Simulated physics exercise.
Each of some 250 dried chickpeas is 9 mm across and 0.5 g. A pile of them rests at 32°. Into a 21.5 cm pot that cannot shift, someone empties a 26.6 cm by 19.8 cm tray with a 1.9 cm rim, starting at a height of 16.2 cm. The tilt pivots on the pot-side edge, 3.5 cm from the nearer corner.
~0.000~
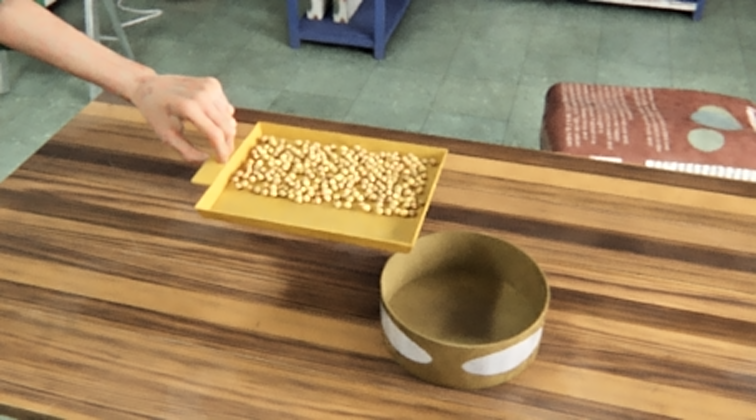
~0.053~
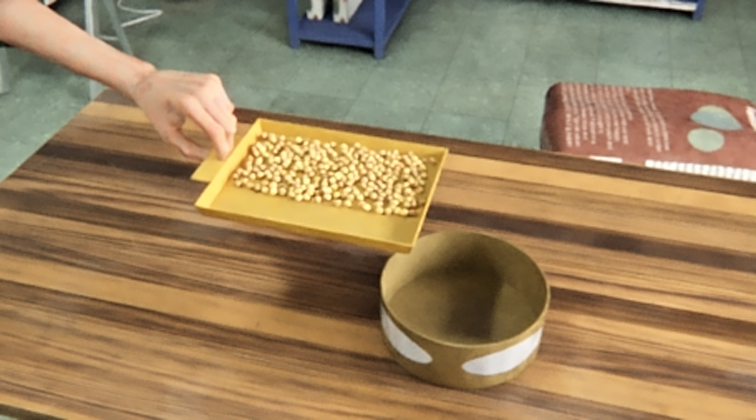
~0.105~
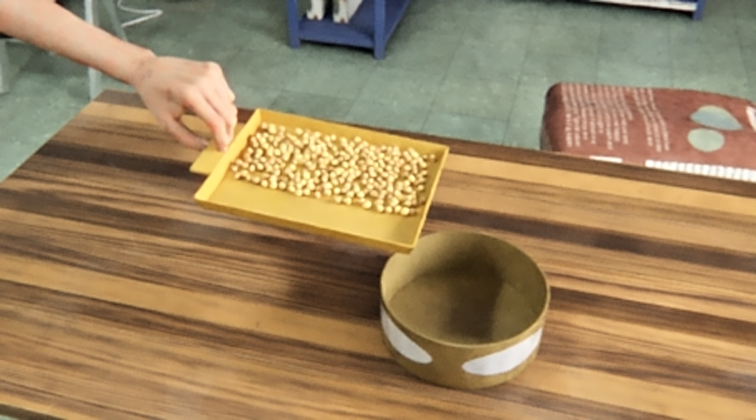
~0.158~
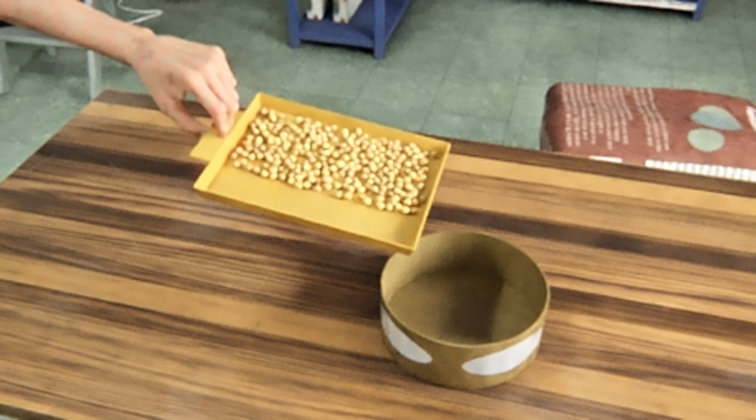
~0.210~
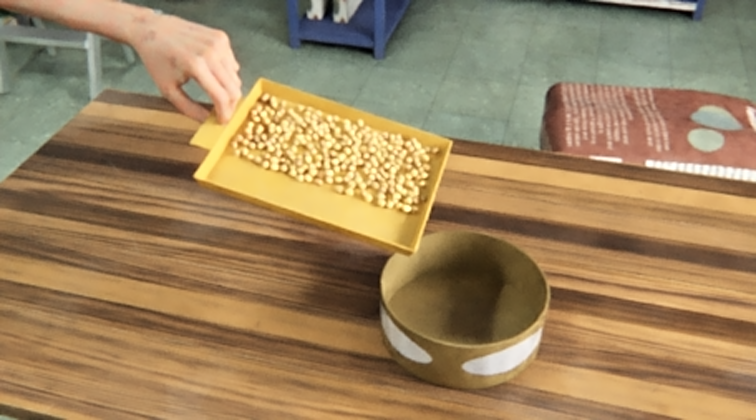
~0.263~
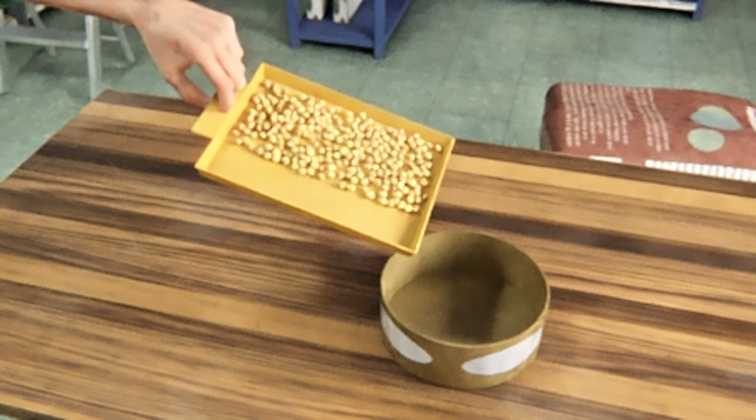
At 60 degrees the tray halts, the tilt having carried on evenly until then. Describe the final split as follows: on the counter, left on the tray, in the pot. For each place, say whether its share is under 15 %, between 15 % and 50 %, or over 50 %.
Counter: Under 15 %; tray: Over 50 %; pot: Between 15 % and 50 %.
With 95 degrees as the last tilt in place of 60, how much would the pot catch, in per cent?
I'd expect some 100 per cent in the pot.
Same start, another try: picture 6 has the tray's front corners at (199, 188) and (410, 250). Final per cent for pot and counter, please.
Split: Pot = 5, counter = 15.
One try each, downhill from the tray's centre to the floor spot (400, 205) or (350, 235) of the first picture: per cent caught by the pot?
About 20 per cent on the first try and 15 per cent on the second.
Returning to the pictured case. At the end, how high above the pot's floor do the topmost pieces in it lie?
Some 1.5 cm above the floor.
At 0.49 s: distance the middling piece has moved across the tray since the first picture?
By then it sits near 4 cm from where it began.
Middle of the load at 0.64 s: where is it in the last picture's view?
Approximately (403, 187) in the last view.
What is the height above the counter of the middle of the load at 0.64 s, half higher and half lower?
The halfway mark is near 22 cm.
After 0.49 s, tilt 40 degrees; the tray holds 100 %, the pot 0 %.
After 0.64 s, tilt 54 degrees; the tray holds 100 %, the pot 0 %.
After 0.91 s, tilt 60 degrees; the tray holds 75 %, the pot 20 %.
In the end, at 1.6 s, counter 5 %, tray 65 %, pot 30 %.
